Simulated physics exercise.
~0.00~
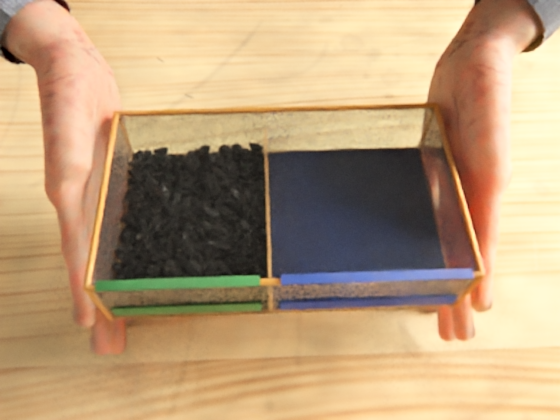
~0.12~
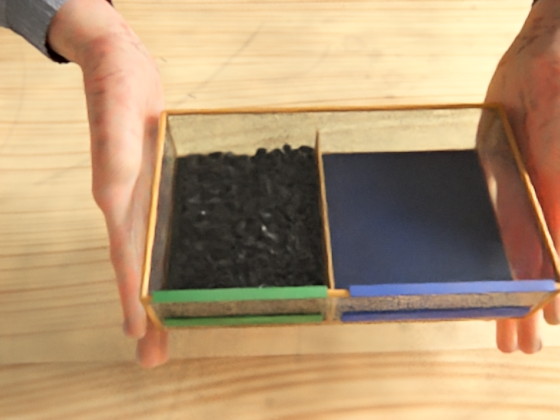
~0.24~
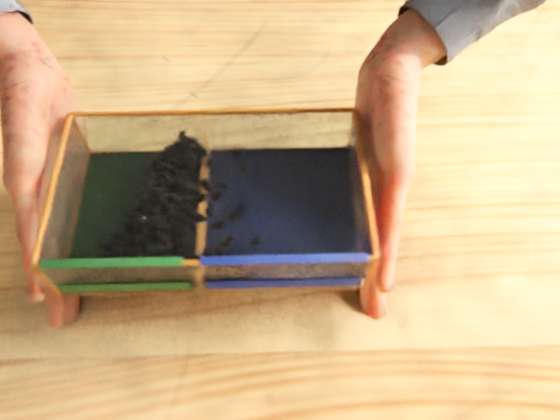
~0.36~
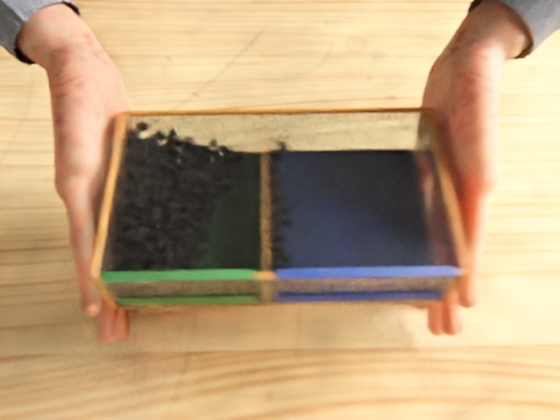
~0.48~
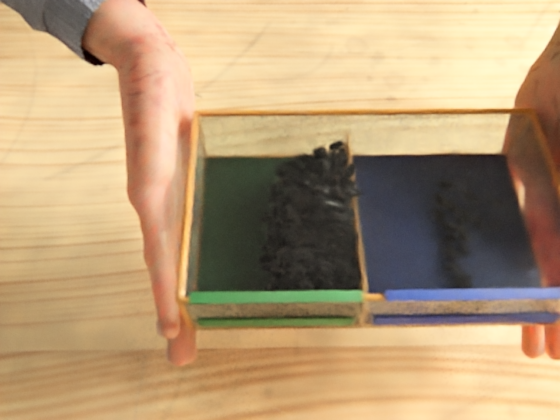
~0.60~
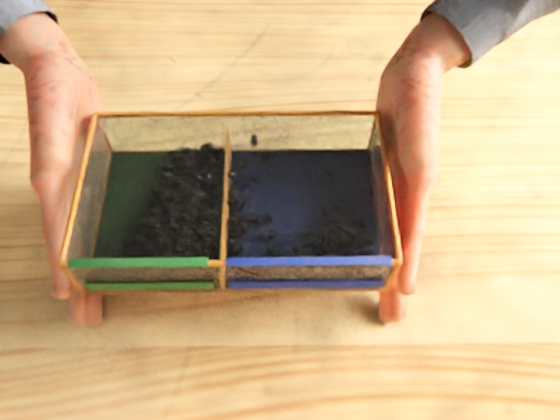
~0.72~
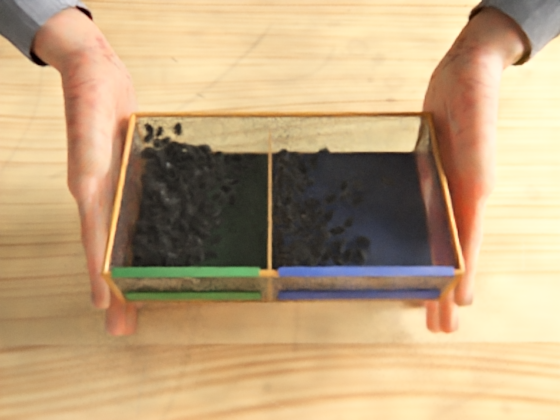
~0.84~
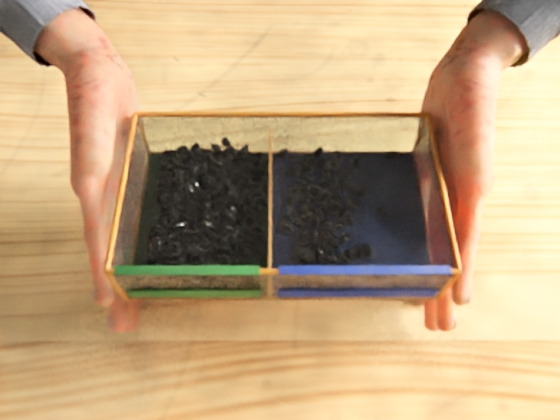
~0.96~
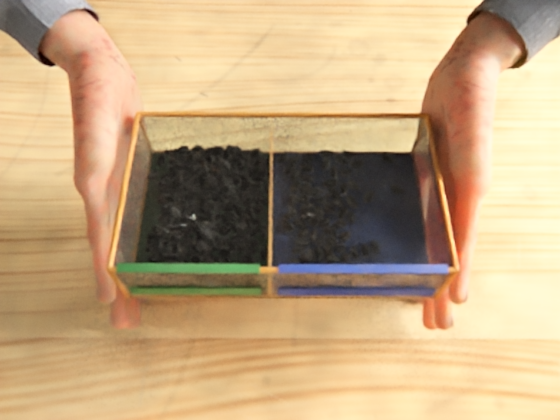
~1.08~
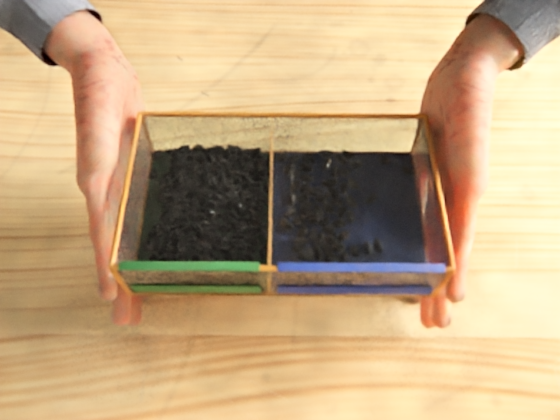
The clip opens with two hands holding a clear-lidded, two-part box above a pale wooden table, with black beans filling the green compartment on the left and the blue one empty. The hands shift the box right, then swing it left, and the beans pile against the divider as a few cross into the blue side. The box swings right again, through the middle and farther over, then back left, with more beans scattering across the blue floor. It returns to the middle and stops as the beans settle. Most remain in green, while a smaller share lies in blue.
